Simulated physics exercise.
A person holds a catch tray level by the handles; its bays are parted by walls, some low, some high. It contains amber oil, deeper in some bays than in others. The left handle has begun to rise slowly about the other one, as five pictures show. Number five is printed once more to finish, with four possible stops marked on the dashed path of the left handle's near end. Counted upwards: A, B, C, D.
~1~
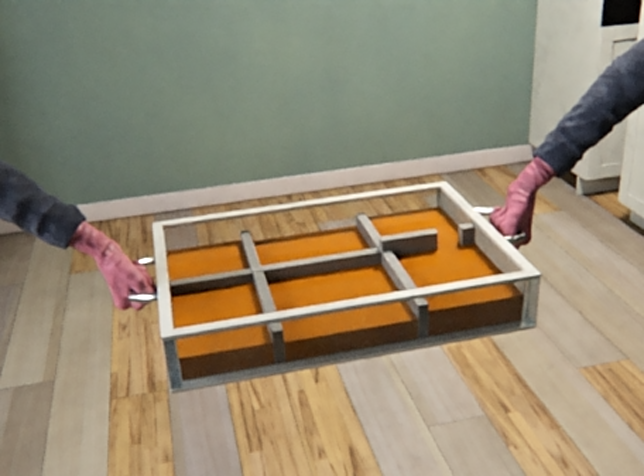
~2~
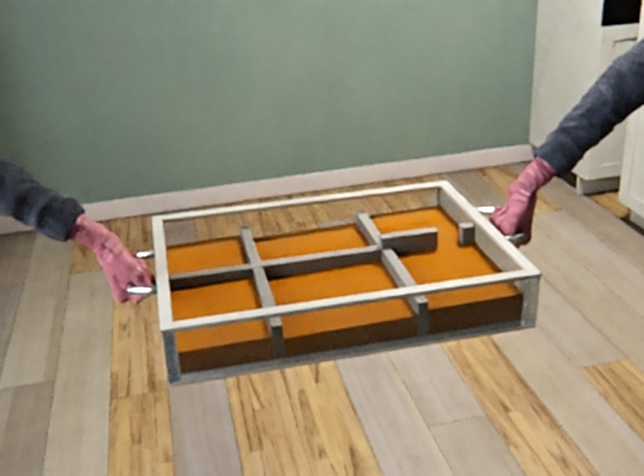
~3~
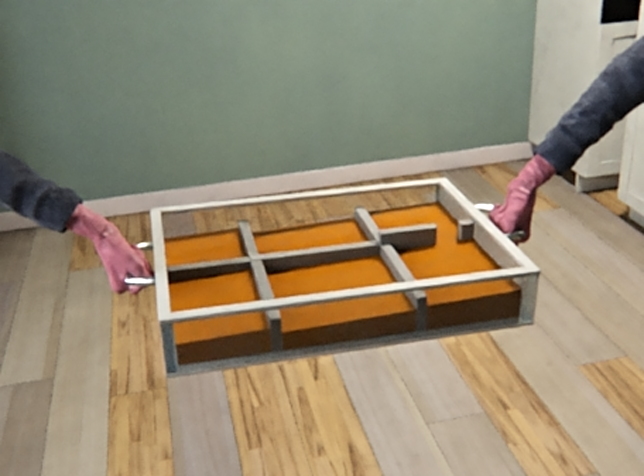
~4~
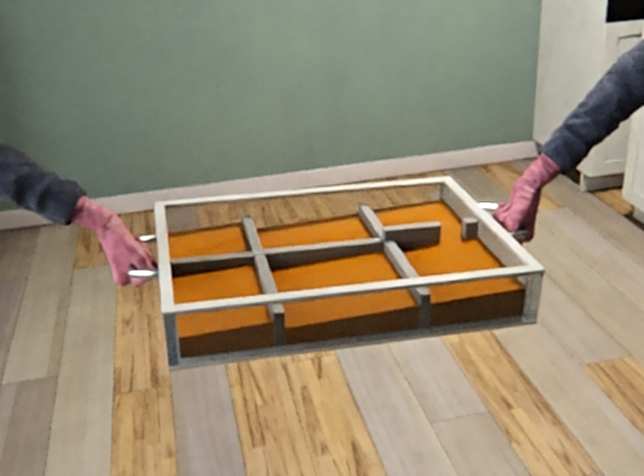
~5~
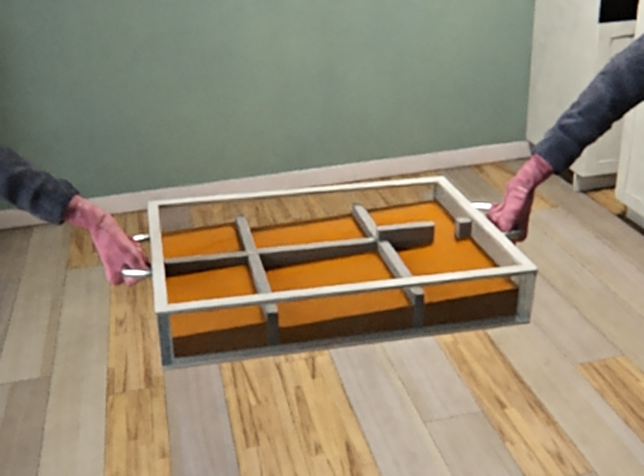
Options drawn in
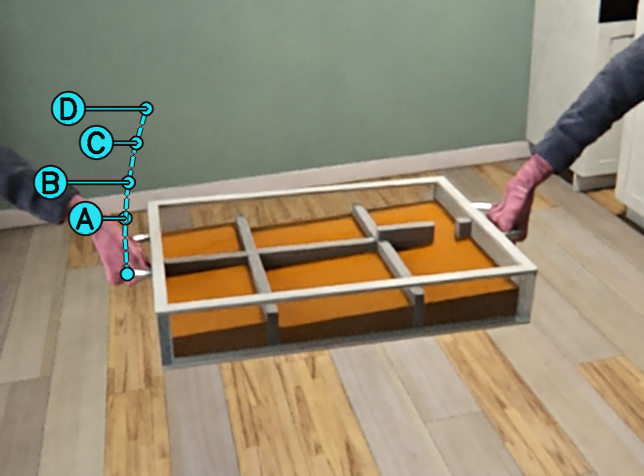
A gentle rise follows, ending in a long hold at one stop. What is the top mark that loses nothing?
The answer is mark B.
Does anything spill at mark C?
Yes.
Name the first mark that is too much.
Mark C.
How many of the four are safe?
Two of the four.
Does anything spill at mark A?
No, not at all.
In cyan, A at (125, 218); B at (128, 182); C at (136, 142); D at (146, 108).
If A is chosen, nothing spills; the front middle bay holds the most.
If B is chosen, nothing spills; the front right bay holds the most.
If C is chosen, about 10 % goes over the rim.
If D is chosen, about 25 % goes over the rim.
